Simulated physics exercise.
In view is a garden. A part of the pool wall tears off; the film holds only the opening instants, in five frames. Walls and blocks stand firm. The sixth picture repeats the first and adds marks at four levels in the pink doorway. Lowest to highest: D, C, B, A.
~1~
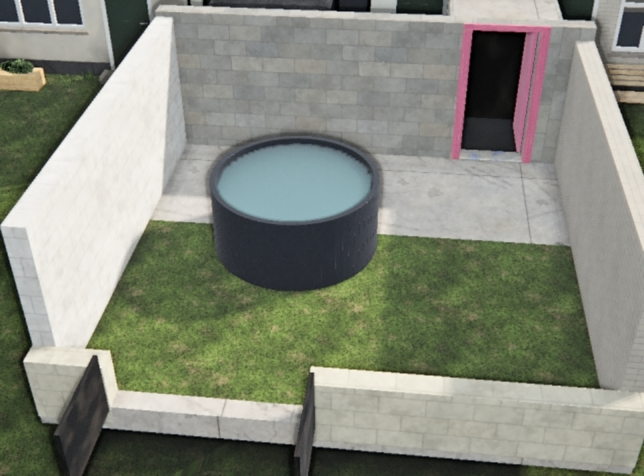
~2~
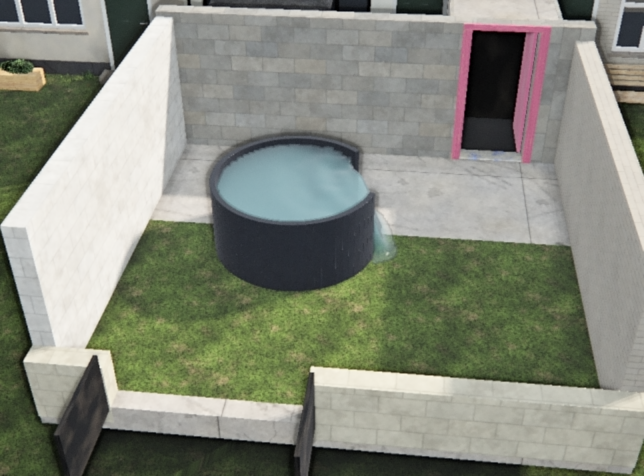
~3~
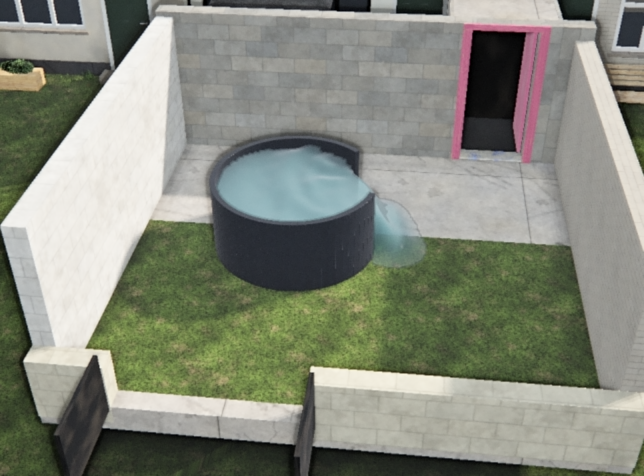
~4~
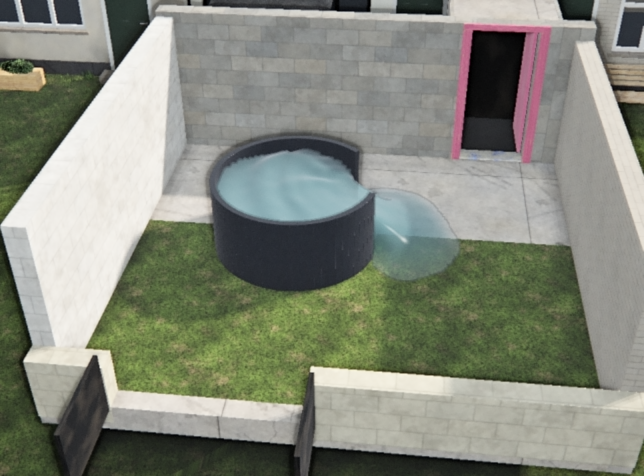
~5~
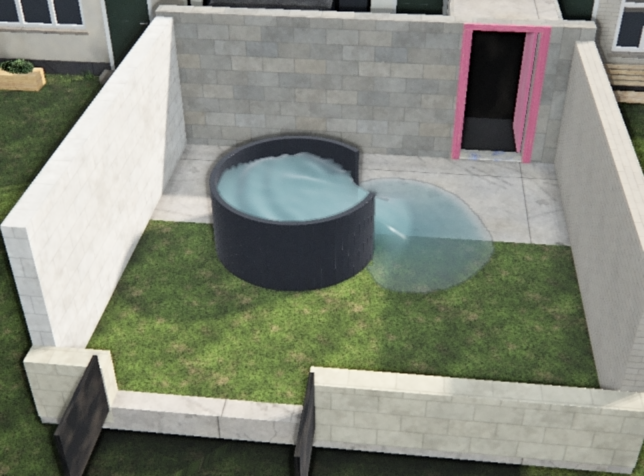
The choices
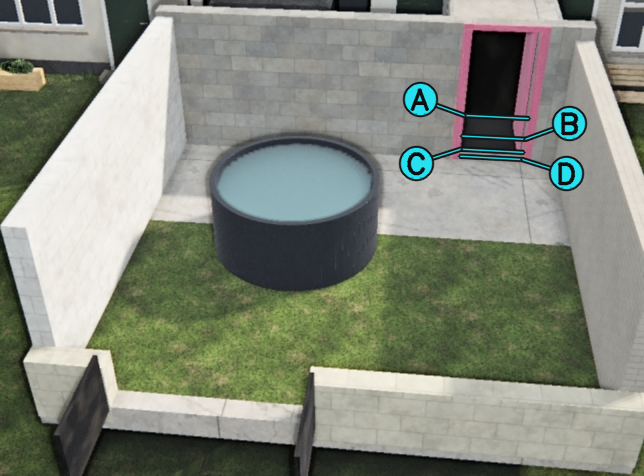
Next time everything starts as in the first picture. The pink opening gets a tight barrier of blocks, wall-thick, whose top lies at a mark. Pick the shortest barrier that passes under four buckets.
That is mark B.
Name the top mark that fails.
C.
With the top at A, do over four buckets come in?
No, not at all.
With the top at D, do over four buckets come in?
Yes, that goes wrong.
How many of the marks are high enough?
Two.
On the marked copy, A at (496, 116); B at (493, 137); C at (492, 150); D at (491, 157); from the bottom up D, C, B, A.
If A is chosen, nothing gets over.
If B is chosen, a splash gets over, under a bucket.
If C is chosen, about 12 bucketfuls get in.
If D is chosen, dozens of bucketfuls pour in.
